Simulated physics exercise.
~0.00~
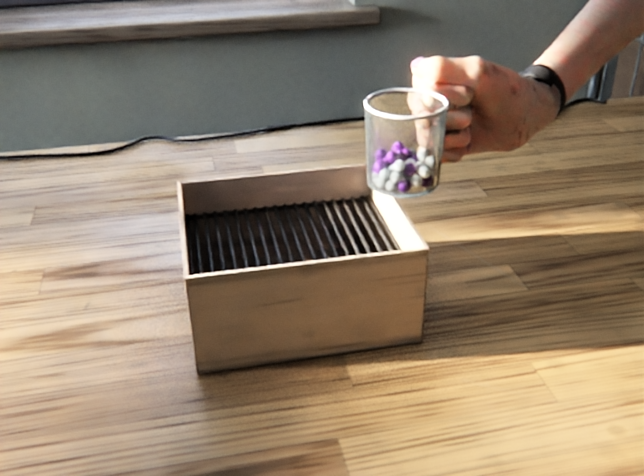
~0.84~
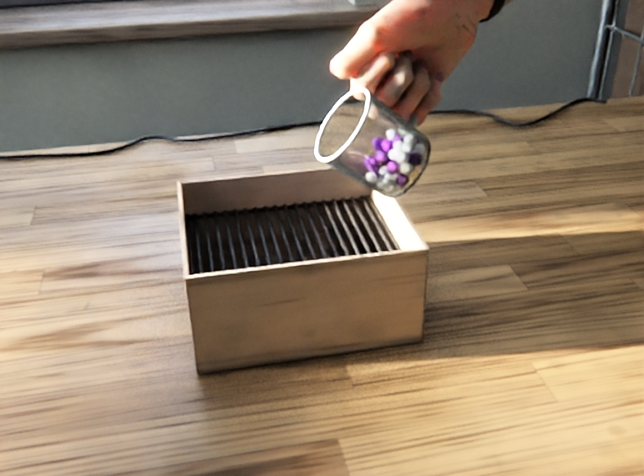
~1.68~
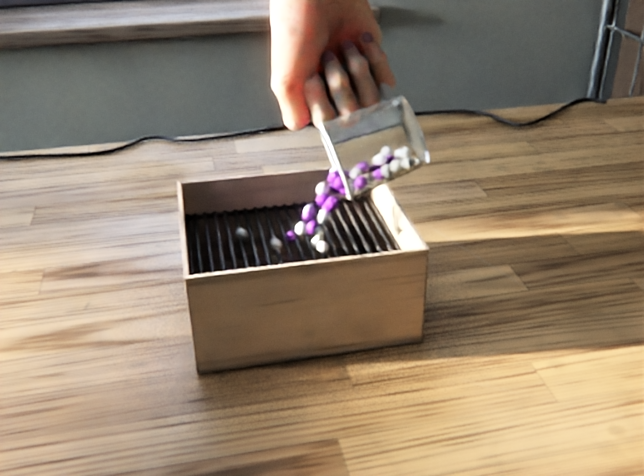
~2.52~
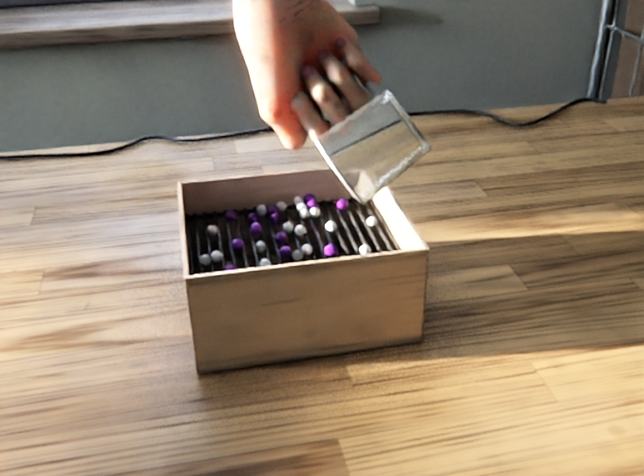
A hand tipped a clear cup of small purple and white beads over a wooden box with a dark ridged rack inside, and they tumbled out until the cup was empty, leaving both colours scattered across the top of the rack.
